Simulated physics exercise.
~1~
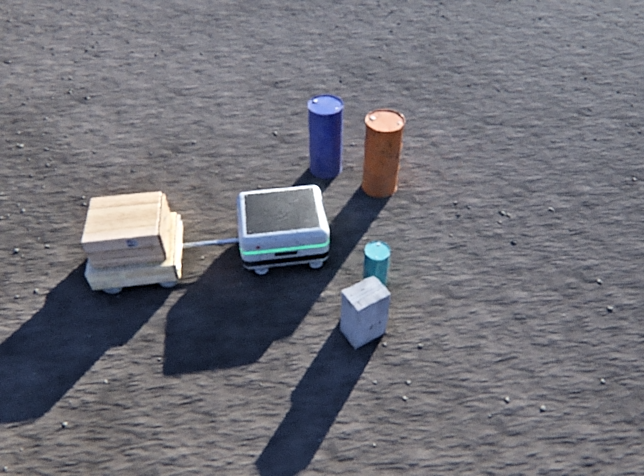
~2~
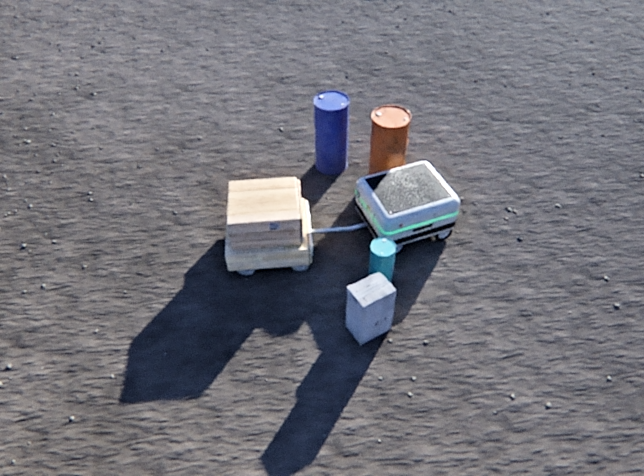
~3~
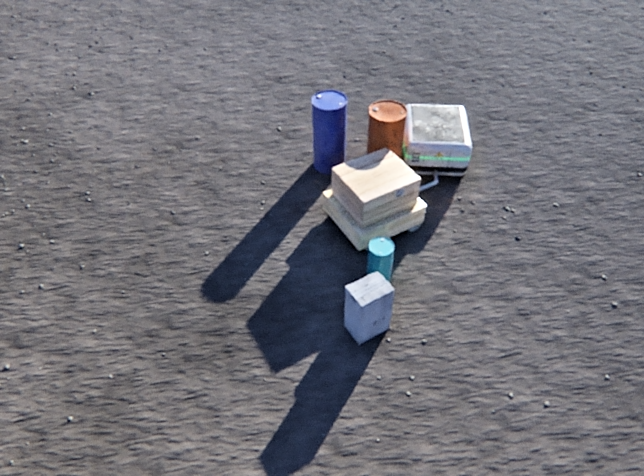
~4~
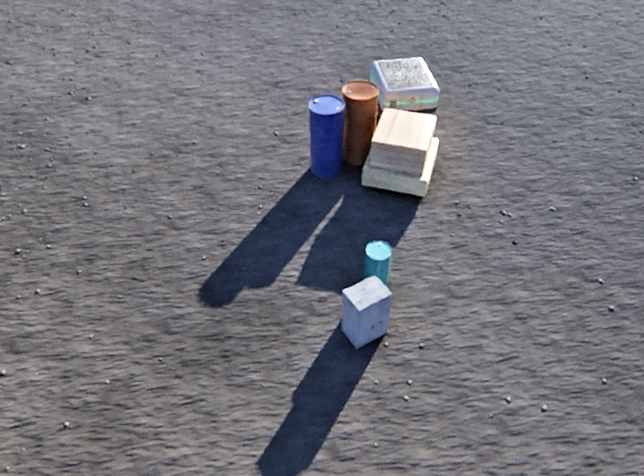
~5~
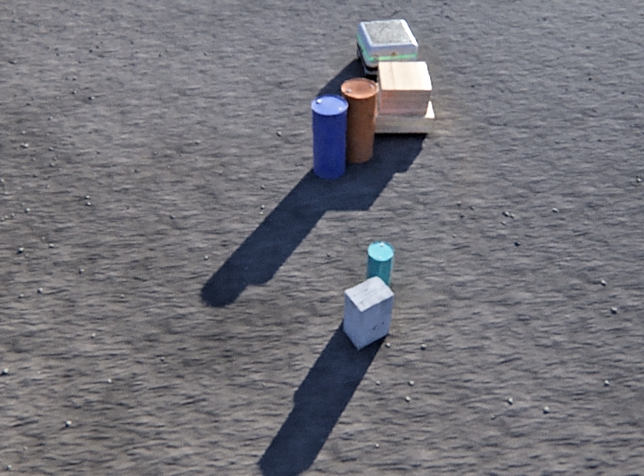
In this clip, a low white tug pulls a wooden cart rightward past two drums, a turquoise canister and a white box, then curves up around the orange drum, which shifts beside the blue drum and stays upright as tug and cart end beyond and beside it.
